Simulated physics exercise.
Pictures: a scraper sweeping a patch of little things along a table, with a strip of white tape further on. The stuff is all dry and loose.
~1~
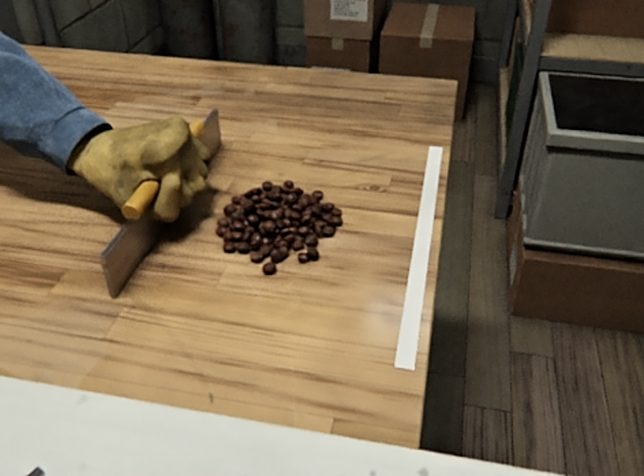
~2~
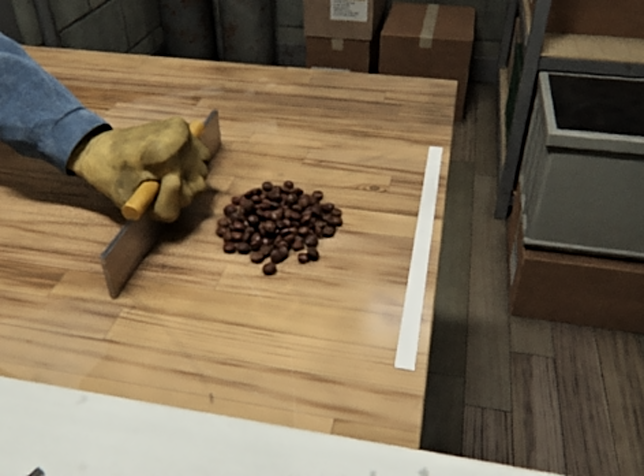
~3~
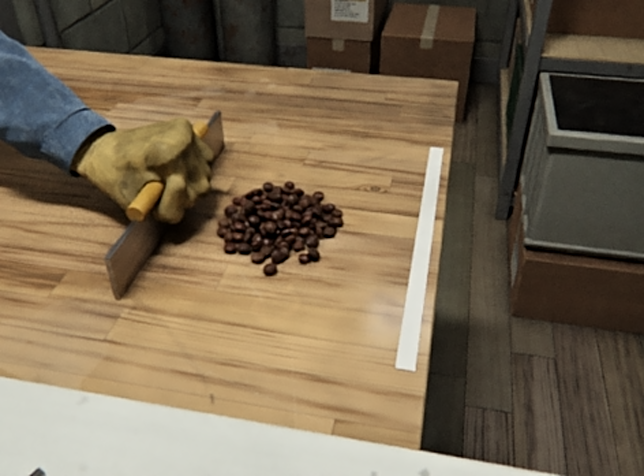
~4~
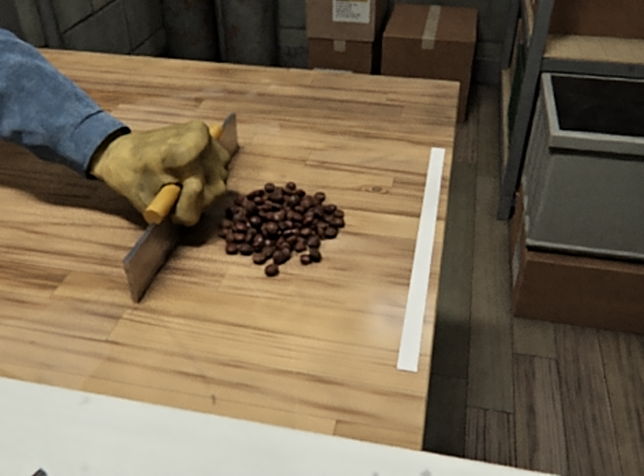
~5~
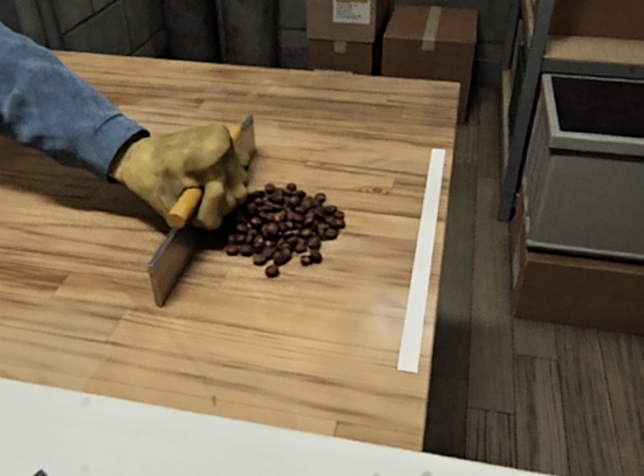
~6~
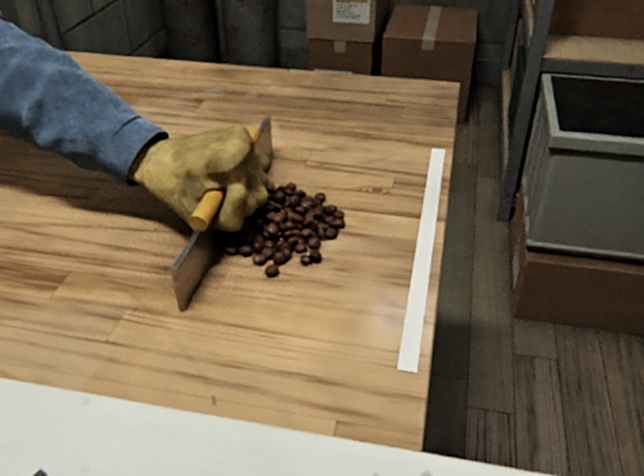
A scraper gripped by a yellow-gloved hand rested on the wooden table, then slid a short way right to a heap of small dark brown pieces, nudging only a few of them along.
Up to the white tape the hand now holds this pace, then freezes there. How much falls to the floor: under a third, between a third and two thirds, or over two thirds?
The push sends the great majority, past two thirds, off the edge.
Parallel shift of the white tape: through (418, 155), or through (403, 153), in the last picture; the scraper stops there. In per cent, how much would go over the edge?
70 % and 40 %.
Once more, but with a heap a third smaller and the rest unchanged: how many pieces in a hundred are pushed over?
Estimate: Around 100 %.
Shortly afterwards, scraper still moving, near (336, 192); heap all on the table, its front near (413, 222).
Next, scraper stopped at the white tape; heap the bulk over the edge.
Some moments later, scraper stopped at the white tape; heap all but a few over the edge.
In the end, scraper stopped at the white tape; heap all but a few over the edge.
